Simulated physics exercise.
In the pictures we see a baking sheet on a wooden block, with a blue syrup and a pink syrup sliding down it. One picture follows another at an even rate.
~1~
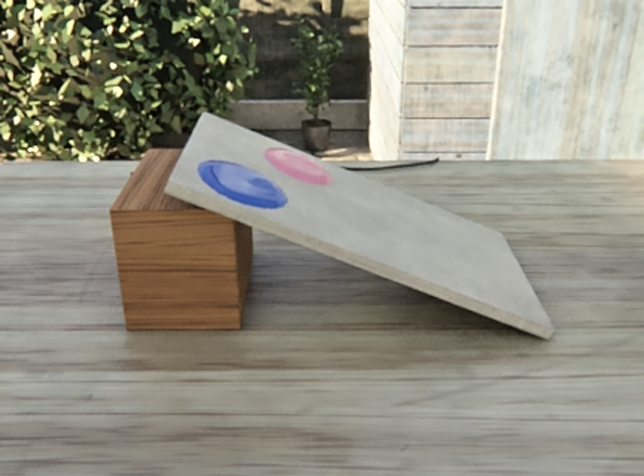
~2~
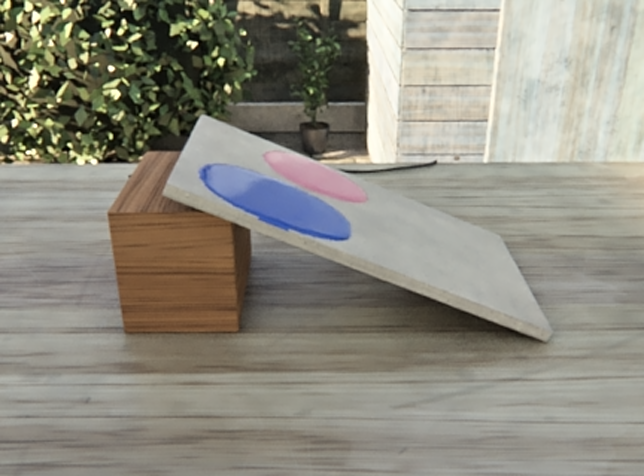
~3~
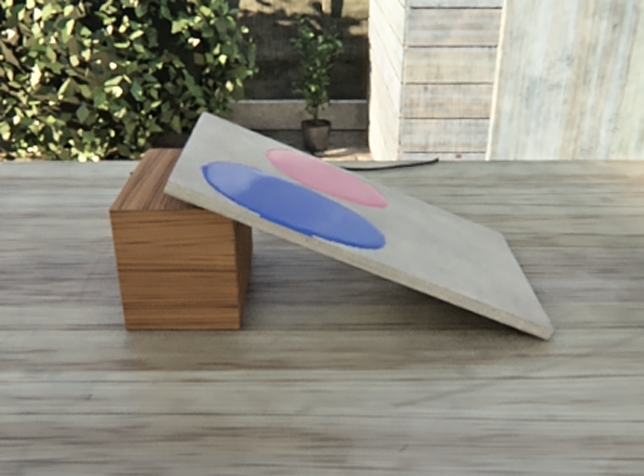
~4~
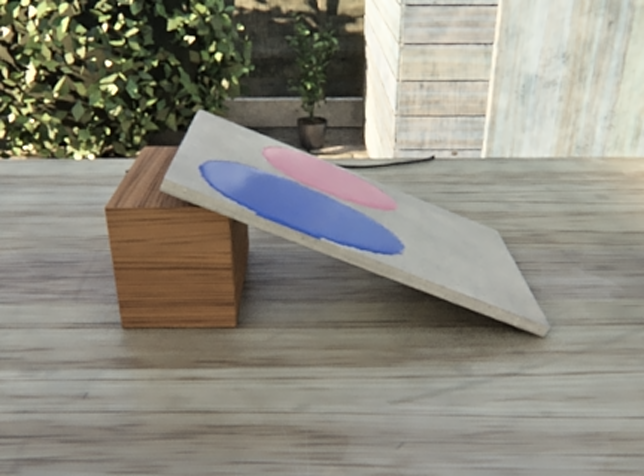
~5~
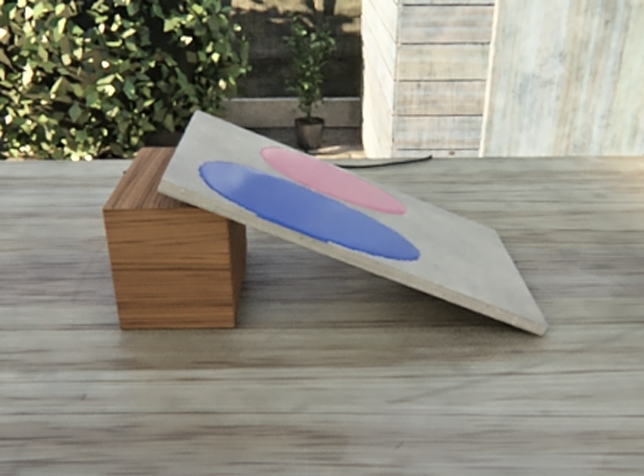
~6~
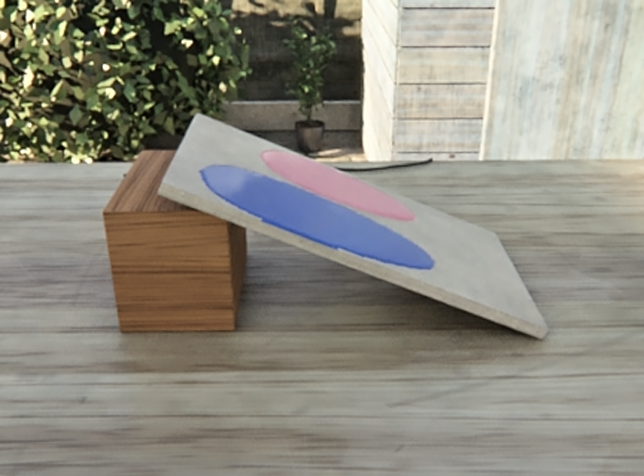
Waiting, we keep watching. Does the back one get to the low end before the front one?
No.
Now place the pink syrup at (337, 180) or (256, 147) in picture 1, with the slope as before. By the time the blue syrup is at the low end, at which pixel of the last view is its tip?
Try one: About (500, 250); try two: About (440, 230).
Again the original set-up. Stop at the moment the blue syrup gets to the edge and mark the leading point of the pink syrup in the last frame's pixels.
About (473, 238).
Soon after, the blue syrup is three quarters of the way down; the pink syrup is three quarters of the way down.
Later, the blue syrup is close to the edge; the pink syrup is three quarters of the way down.
In the end, the blue syrup is at the low edge; the pink syrup is close to the edge.
